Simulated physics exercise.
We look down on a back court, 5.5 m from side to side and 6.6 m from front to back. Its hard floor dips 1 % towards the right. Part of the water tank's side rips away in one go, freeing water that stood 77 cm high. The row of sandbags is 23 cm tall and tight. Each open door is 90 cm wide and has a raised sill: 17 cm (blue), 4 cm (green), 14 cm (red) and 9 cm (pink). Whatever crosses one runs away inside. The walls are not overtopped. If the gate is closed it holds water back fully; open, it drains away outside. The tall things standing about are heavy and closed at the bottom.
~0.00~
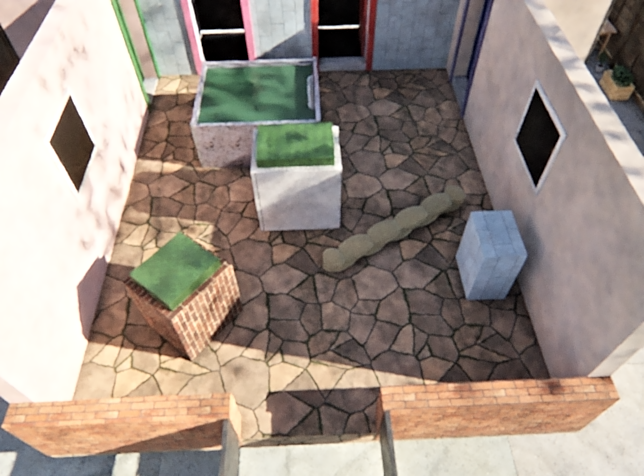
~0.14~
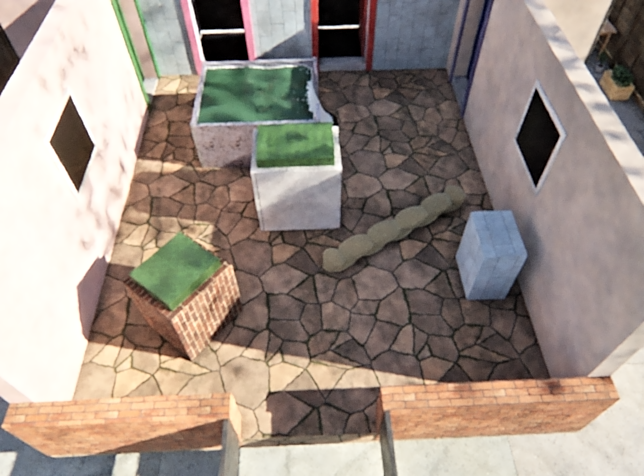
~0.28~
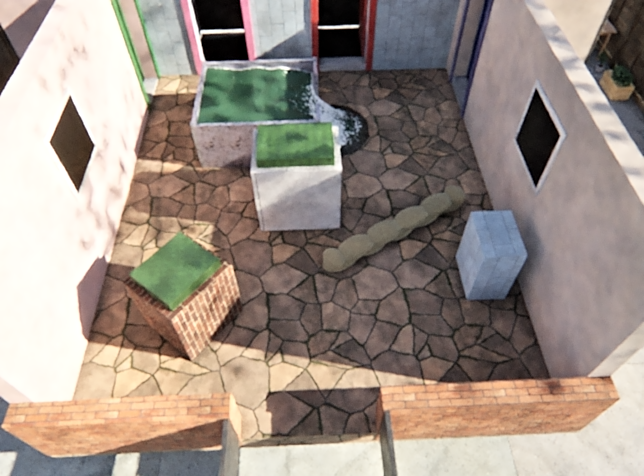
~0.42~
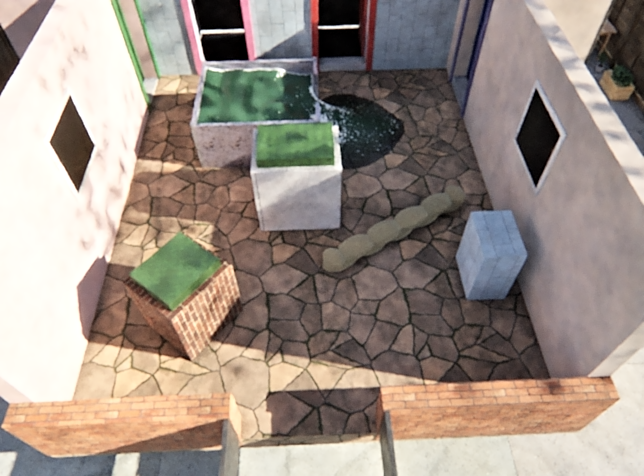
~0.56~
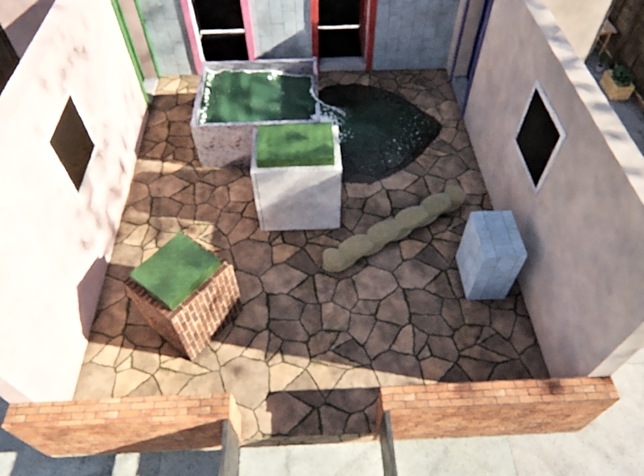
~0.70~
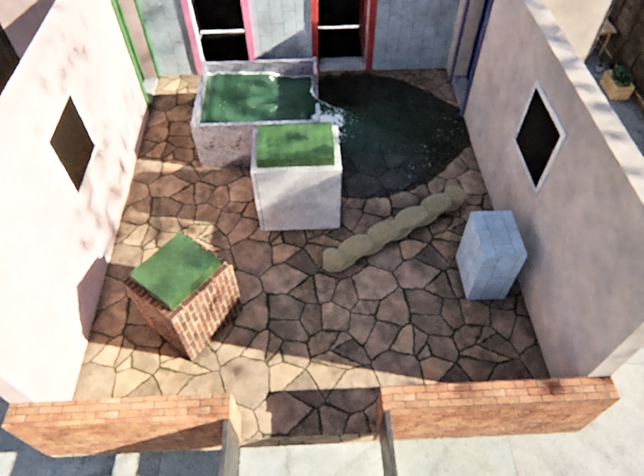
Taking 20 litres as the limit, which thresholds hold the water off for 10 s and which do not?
Within that time: At the blue door it exceeds the limit; at the green door it passes the limit; at the red door it does not reach the limit; at the pink door it keeps below the limit.
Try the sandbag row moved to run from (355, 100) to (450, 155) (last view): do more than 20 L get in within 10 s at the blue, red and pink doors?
Against that limit: Blue below, red not over, pink not over.
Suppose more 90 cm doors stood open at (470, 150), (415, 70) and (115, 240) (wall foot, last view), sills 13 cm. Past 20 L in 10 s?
In turn: Over, over, not over.
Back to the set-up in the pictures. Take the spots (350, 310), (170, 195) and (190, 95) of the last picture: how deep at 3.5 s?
In that order: 2, 0 and 0 cm.
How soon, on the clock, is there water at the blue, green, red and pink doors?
Arrival: Blue 0.8 s, green 5.0 s, red 0.8 s, pink 4.0 s.
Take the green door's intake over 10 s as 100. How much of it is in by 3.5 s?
Some 0 per cent by then.
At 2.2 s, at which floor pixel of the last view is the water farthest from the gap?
Around (529, 345).
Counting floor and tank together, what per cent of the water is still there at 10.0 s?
Roughly 88 in a hundred.
After 1.4 s water covers 25 % of the floor and is deepest (38 cm) near (323, 130); blue door 29 cm at the sill, 15 L in, green door not reached, red door 6 cm at the sill, 0 L in, pink door not reached.
After 2.2 s water covers 30 % of the floor and is deepest (34 cm) near (442, 107); blue door 30 cm at the sill, 60 L in, green door not reached, red door 3 cm at the sill, 0 L in, pink door not reached.
After 3.5 s water covers 40 % of the floor and is deepest (22 cm) near (431, 140); blue door 18 cm at the sill, 94 L in, green door not reached, red door 9 cm at the sill, 0 L in, pink door not reached.
After 6.0 s water covers 70 % of the floor and is deepest (16 cm) near (462, 140); blue door 14 cm at the sill, 101 L in, green door 9 cm at the sill, 6 L in, red door 8 cm at the sill, 0 L in, pink door 4 cm at the sill, 0 L in.
After 10.0 s water covers 95 % of the floor and is deepest (13 cm) near (440, 71); blue door 13 cm at the sill, 101 L in, green door 8 cm at the sill, 65 L in, red door 5 cm at the sill, 0 L in, pink door 6 cm at the sill, 0 L in.
